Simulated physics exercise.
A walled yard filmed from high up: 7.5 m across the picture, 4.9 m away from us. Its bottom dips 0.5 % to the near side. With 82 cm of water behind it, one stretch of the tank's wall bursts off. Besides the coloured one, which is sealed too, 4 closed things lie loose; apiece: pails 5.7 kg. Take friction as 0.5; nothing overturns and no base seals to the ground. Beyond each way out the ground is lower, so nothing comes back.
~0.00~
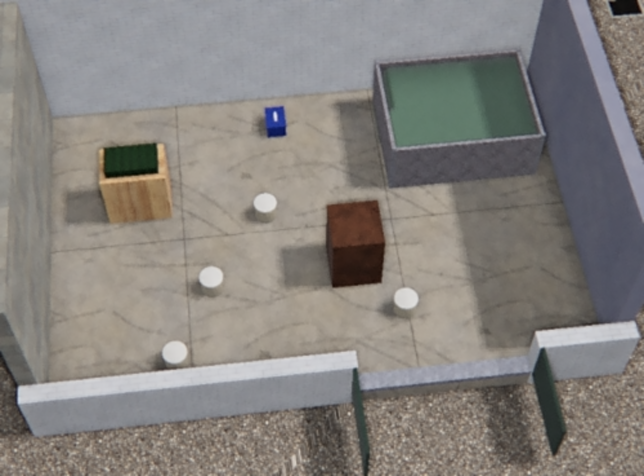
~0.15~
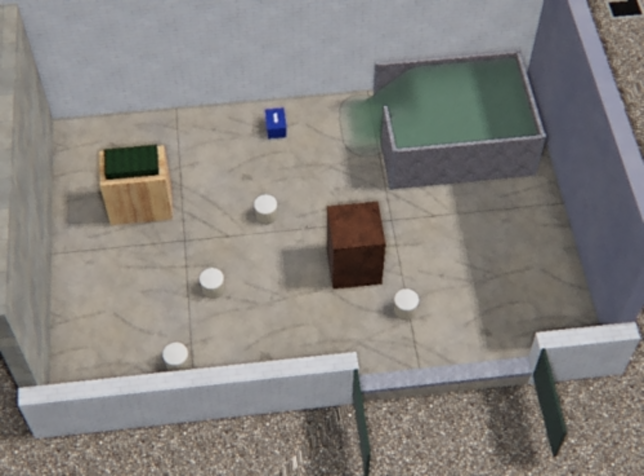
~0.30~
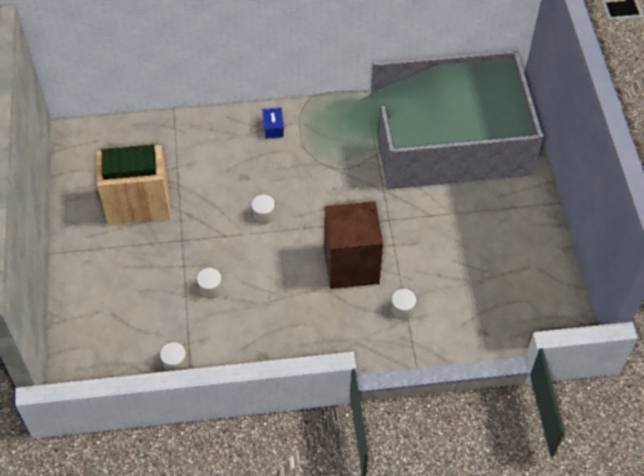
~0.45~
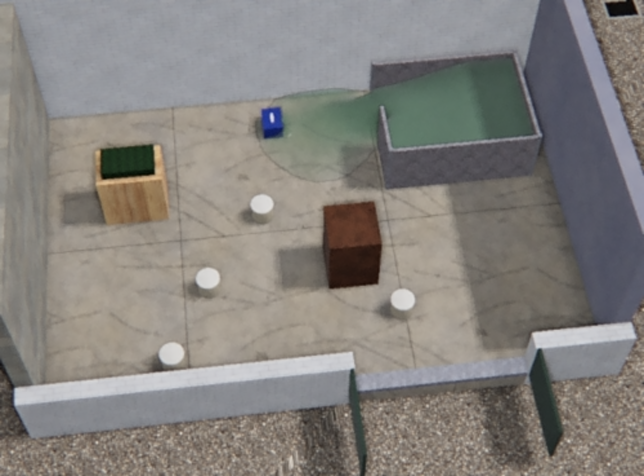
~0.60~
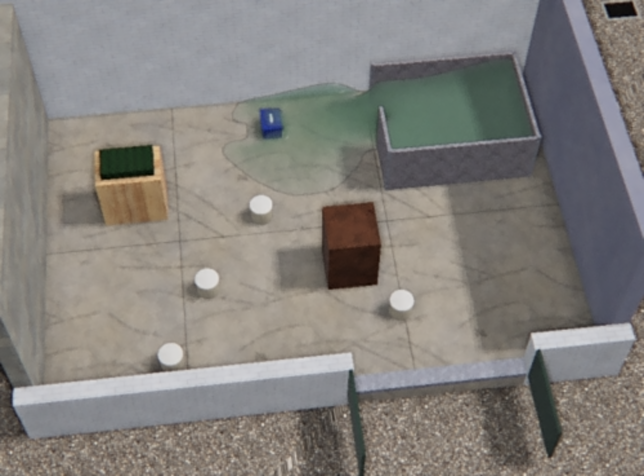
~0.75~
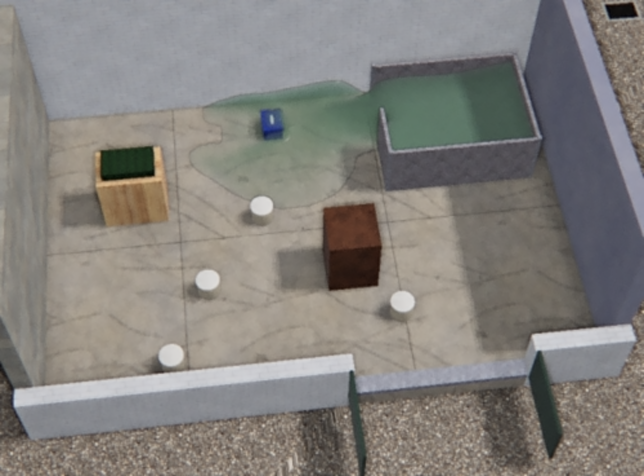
The clip shows a walled yard where part of a tank's left wall gives way and greenish water pours out, spreading leftward across the floor and around a small blue tote, while the tote and other objects stay essentially still.
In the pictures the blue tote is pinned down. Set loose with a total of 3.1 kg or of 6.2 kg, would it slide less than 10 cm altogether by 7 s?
I expect that neither weight holds it.
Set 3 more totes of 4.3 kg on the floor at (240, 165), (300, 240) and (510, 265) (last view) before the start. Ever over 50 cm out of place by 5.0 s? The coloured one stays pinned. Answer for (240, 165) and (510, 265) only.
In turn: Over, under.
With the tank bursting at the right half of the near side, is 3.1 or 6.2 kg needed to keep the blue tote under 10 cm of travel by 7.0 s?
In that case the smaller load will do.
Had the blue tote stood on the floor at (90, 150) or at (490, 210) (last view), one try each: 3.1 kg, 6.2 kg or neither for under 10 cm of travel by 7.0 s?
In turn: Neither holds; the smaller is enough.
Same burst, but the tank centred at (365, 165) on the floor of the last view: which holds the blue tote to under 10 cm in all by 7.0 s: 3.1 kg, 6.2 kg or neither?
In that case neither load is enough.
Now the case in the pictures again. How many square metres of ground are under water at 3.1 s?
About 22 m2.
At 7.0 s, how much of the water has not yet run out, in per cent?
Some 100 per cent remains.
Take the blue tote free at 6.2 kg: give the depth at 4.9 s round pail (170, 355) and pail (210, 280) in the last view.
Roughly 6 and 4 cm.
After 1.4 s the blue tote would be 309 cm from its start with 3.1 kg and 274 cm from its start with 6.2 kg; 4 cm of water round it then.
After 3.1 s the blue tote would be 320 cm from its start with 3.1 kg and 318 cm from its start with 6.2 kg; 33 cm of water round it then.
After 4.9 s the blue tote would be 316 cm from its start with 3.1 kg and 342 cm from its start with 6.2 kg; 16 cm of water round it then.
After 7.0 s the blue tote would be 273 cm from its start with 3.1 kg and 449 cm from its start with 6.2 kg; 16 cm of water round it then.
